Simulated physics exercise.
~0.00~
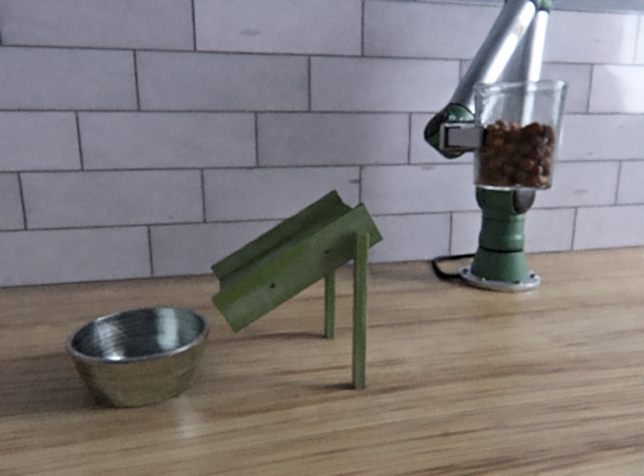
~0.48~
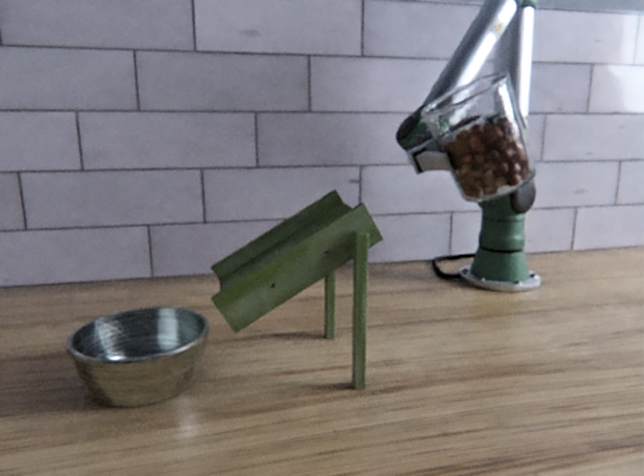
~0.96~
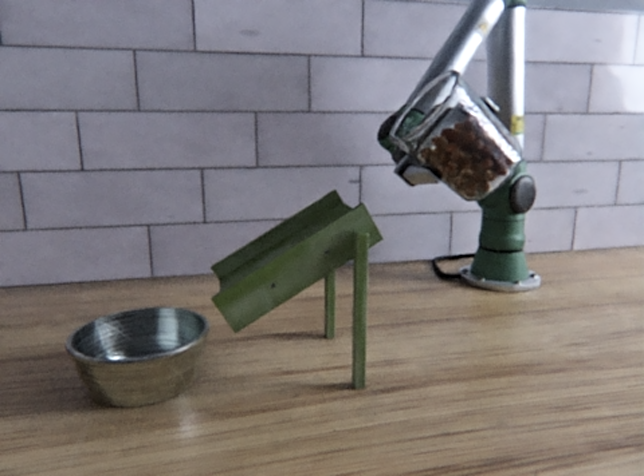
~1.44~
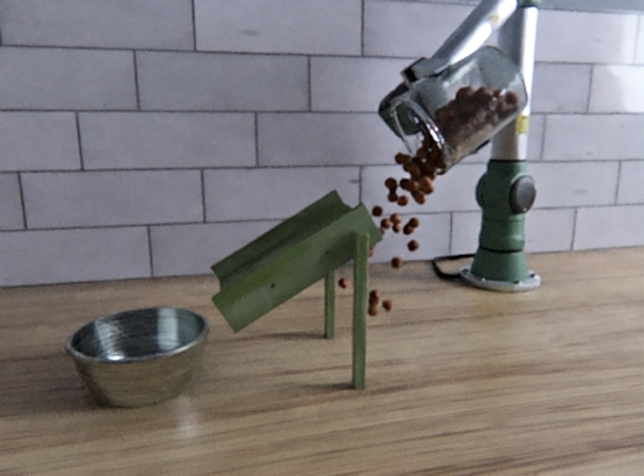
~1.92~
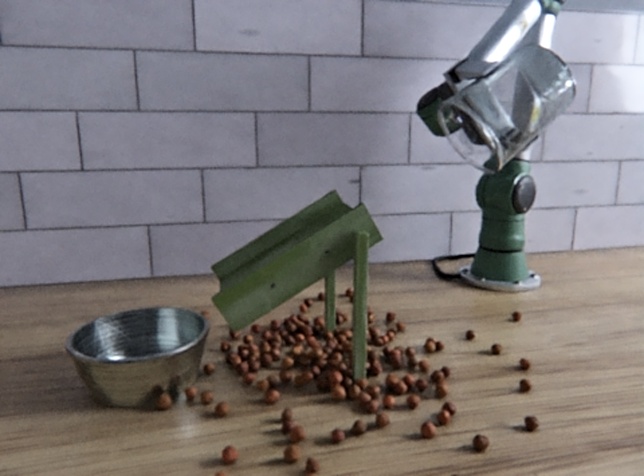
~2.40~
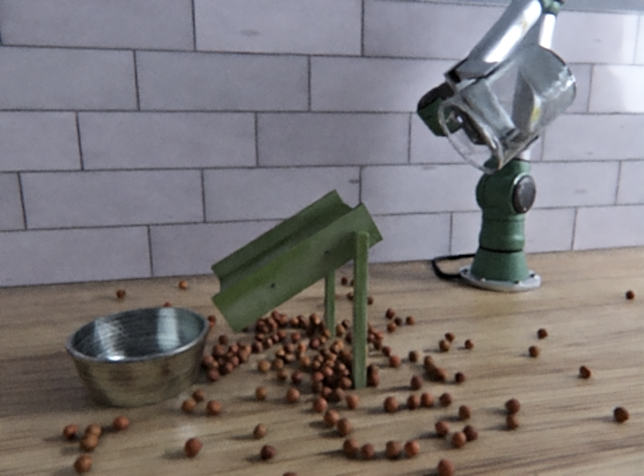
The clip opens on a wooden table top against pale tiles, where a robot arm holds a clear tumbler of hazelnuts upright to the right of a sloping green chute and a metal bowl. The arm moves the tumbler left and leans it toward the chute. It then lifts and tips the tumbler further, and the nuts pour out, dropping at the chute's raised end and falling to the table. The arm draws the emptied tumbler back to the right, still tipped over. The nuts scatter and roll outward, ending up strewn around the chute's legs and the bowl.
